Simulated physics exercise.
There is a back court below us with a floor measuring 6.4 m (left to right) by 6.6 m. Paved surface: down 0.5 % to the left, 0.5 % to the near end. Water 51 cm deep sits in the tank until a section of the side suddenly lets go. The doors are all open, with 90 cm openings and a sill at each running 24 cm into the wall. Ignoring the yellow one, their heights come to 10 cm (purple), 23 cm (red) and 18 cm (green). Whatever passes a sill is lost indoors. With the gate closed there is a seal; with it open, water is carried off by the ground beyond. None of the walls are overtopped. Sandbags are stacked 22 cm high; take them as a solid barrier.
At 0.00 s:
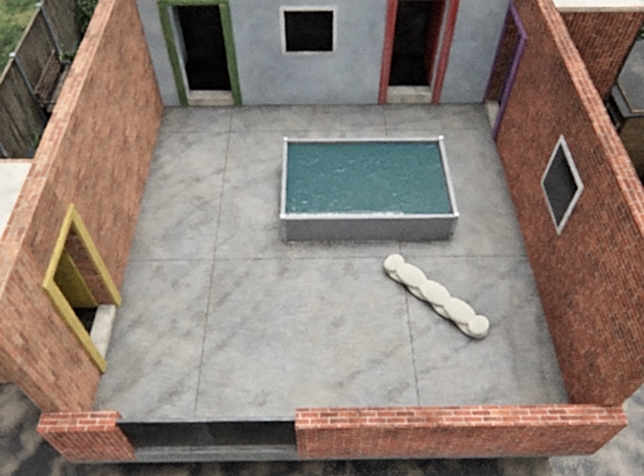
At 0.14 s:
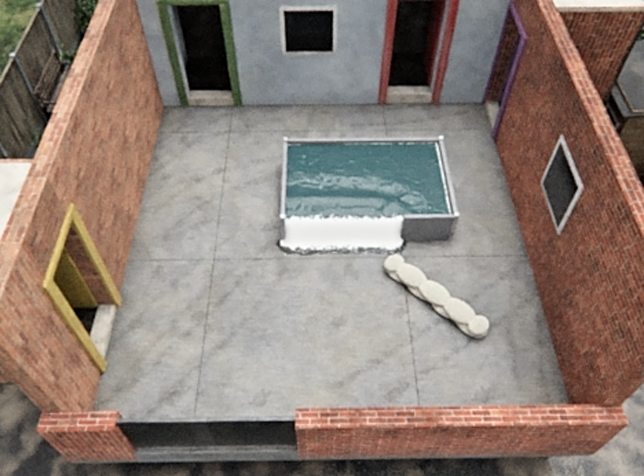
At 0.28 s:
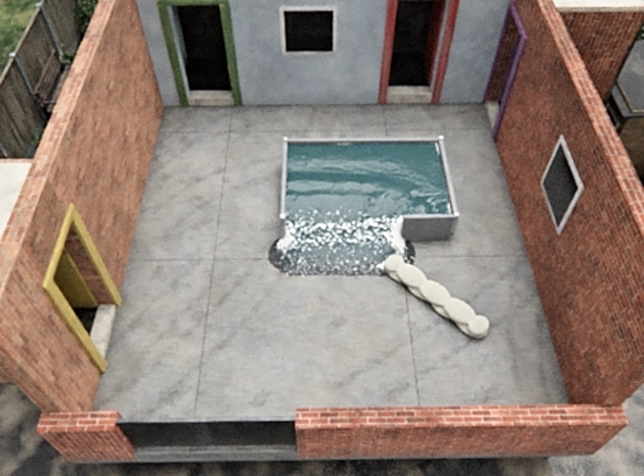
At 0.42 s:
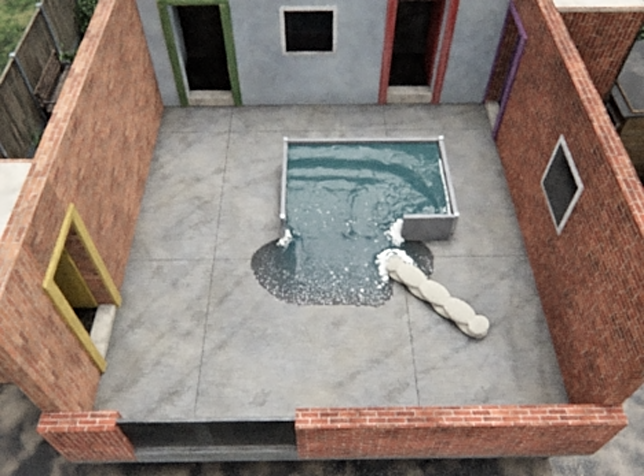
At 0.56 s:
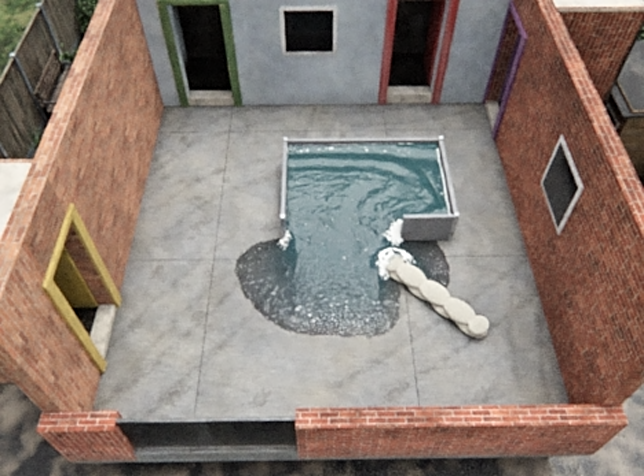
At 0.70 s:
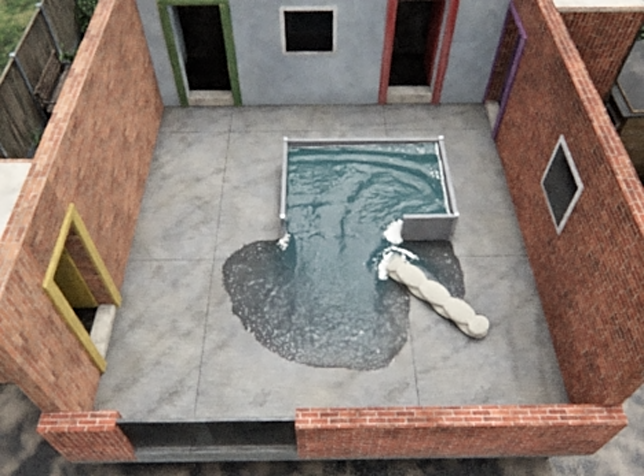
Water in a raised tank lay still, then burst out through the left part of its front side and spread forward across the grey paved court, washing against the pale sandbags in a widening dark pool.
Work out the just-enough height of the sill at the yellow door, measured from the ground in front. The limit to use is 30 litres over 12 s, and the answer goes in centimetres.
It works out at roughly 10 cm.
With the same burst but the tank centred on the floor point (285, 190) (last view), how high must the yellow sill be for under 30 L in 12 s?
14.5 cm or thereabouts.
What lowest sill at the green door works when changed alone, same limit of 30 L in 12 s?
Green door, minimum about 6.0 cm.
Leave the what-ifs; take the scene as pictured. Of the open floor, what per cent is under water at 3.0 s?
Approximately 45 % of the floor.
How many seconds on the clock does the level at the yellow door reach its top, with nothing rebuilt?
Around 3.2 s, give or take.
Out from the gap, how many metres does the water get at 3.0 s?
Near 4.6 metres, give or take.
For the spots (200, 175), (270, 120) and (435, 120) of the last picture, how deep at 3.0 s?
0, 0 and 0 cm, respectively.
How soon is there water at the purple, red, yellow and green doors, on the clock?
Purple 7.0 s, red 7.5 s, yellow 2.6 s, green 5.5 s.
After 1.4 s water covers 30 % of the floor, deepest (32 cm) near (323, 432); it has not reached the yellow door.
After 3.0 s water covers 45 % of the floor, deepest (38 cm) near (102, 435); 12 cm at the yellow door, 0 litres in over its 11 cm sill.
After 12.0 s water covers 95 % of the floor, deepest (10 cm) near (88, 436); 9 cm at the yellow door, 23 litres in over its 11 cm sill.
At the yellow door as built, the water arrived by 2.6 s and peaked near 16 cm at 3.2 s.
Run again over the same 12 s with other heights there, 58 litres in over 8 cm, 23 litres over 11 cm. The limit of 30 litres is kept from about 10 cm up.
